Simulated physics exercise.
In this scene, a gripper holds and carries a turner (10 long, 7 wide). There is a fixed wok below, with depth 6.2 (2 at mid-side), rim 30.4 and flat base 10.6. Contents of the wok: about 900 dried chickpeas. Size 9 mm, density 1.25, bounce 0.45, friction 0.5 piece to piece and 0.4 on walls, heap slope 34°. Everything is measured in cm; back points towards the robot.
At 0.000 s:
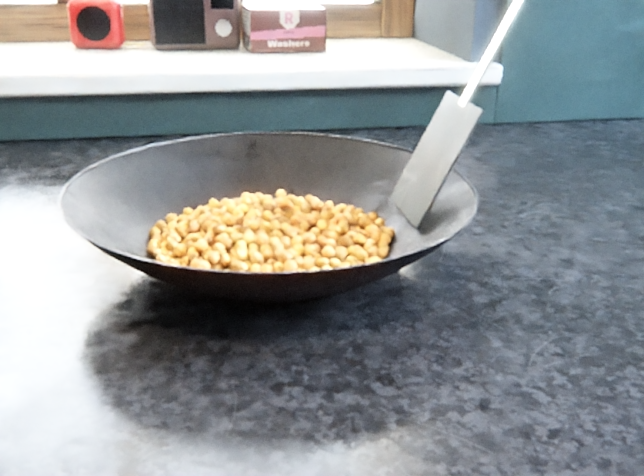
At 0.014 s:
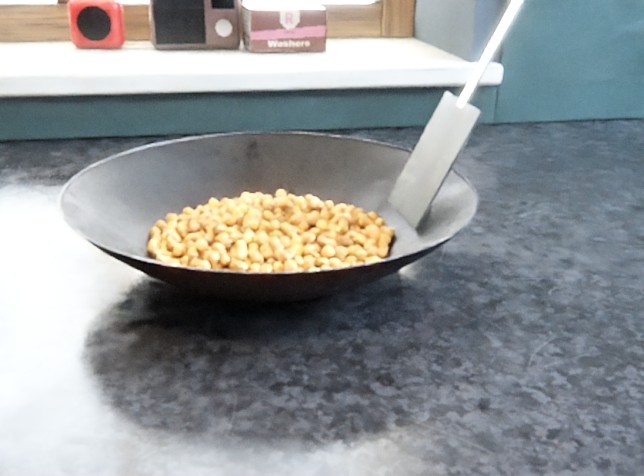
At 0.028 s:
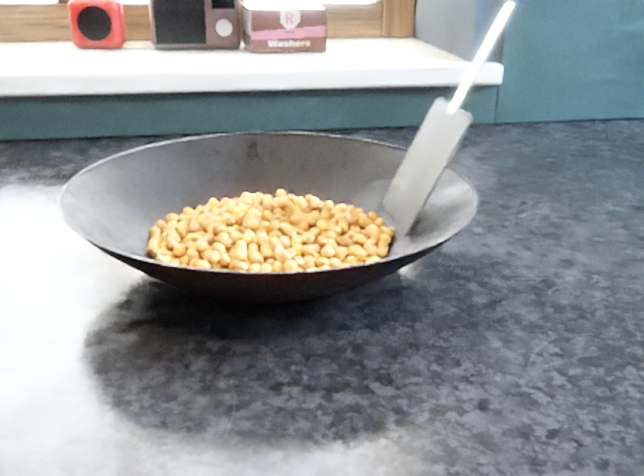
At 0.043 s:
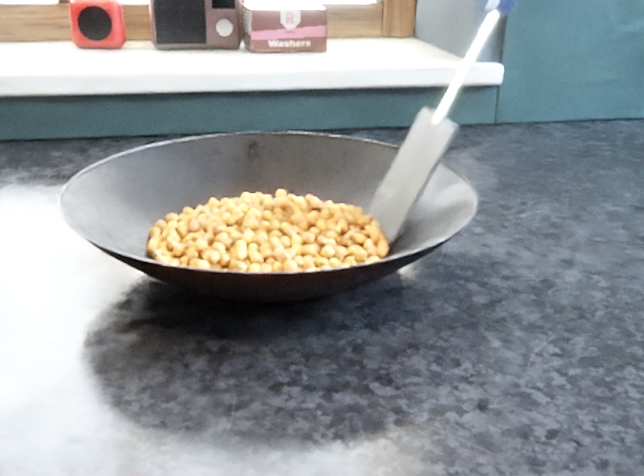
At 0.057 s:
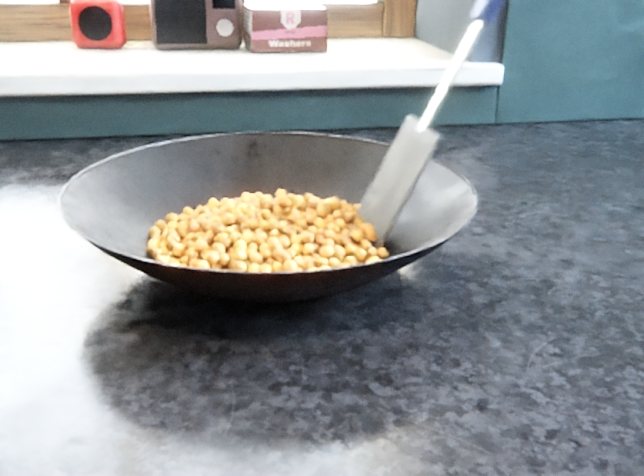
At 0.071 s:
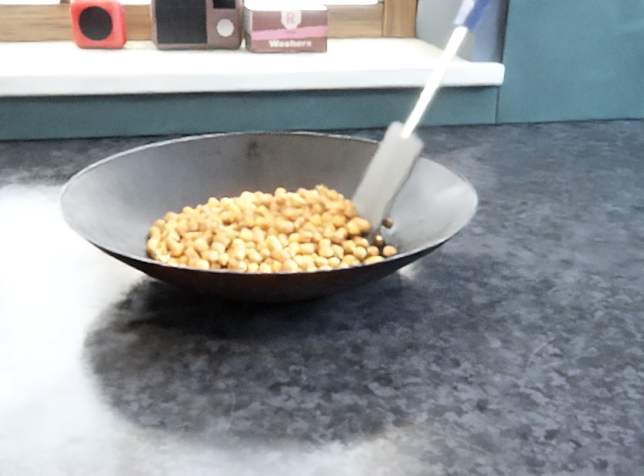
On a dark speckled worktop below a white windowsill, a wide black wok holds a heap of golden chickpeas, with a turner slanting in at its right side. The turner slides a short way left to the heap's edge, then presses in, and a few chickpeas shift around its blade.
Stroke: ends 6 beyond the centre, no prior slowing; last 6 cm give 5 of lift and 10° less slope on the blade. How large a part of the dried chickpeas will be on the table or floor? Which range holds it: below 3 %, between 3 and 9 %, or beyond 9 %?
The range between 3 and 9 %.
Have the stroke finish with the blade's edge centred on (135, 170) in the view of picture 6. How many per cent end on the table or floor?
Approximately 15 per cent, I reckon.
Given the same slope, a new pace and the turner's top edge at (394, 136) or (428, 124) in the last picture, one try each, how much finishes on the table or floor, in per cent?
Near 15 per cent in the first try and near 0 per cent in the second.
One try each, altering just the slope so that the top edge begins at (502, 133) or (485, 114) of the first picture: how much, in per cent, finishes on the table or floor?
First try roughly 10 percent, second try roughly 10 percent.
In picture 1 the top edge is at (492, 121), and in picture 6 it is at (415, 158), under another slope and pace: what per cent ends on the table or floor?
Roughly 15 percent ends up there.
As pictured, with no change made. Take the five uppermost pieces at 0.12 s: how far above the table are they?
About 6 cm.
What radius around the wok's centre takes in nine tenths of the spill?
Around 55 centimetres from the centre.
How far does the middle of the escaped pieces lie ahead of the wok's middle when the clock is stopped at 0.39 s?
That distance is around 20 cm.
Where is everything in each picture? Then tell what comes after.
Turner top edge at (465, 100), sloping 64°; upper third of the load around (269, 231), from x 155 to 390, top at y 195; 900 in the wok, in the first picture.
Turner top edge at (464, 101), sloping 64°; upper third of the load around (269, 231), from x 155 to 390, top at y 195, in the second picture.
Turner top edge at (455, 107), sloping 64°; upper third of the load around (269, 231), from x 155 to 390, top at y 195, in the third picture.
Turner top edge at (440, 117), sloping 64°; upper third of the load around (269, 231), from x 155 to 390, top at y 195, in the fourth picture.
Turner top edge at (424, 125), sloping 64°; upper third of the load around (274, 229), from x 155 to 390, top at y 195, in the fifth picture.
Turner top edge at (409, 132), sloping 64°; upper third of the load around (275, 226), from x 155 to 390, top at y 190; 900 in the wok, in the sixth picture.
By 0.12 s, sloping 64°, highest piece 9 above the table; 900 in the wok.
By 0.17 s, sloping 60°, highest piece 9 above the table; 900 in the wok.
By 0.39 s, sloping 54°, highest piece 7 above the table; 855 in the wok, 28 on the table or floor, 17 on the blade or in flight.
By 1.44 s, sloping 54°, highest piece 6 above the table; 855 in the wok, 45 on the table or floor.
Final count, 855 in the wok, 45 on the table or floor. That is 5 % on the table or floor.
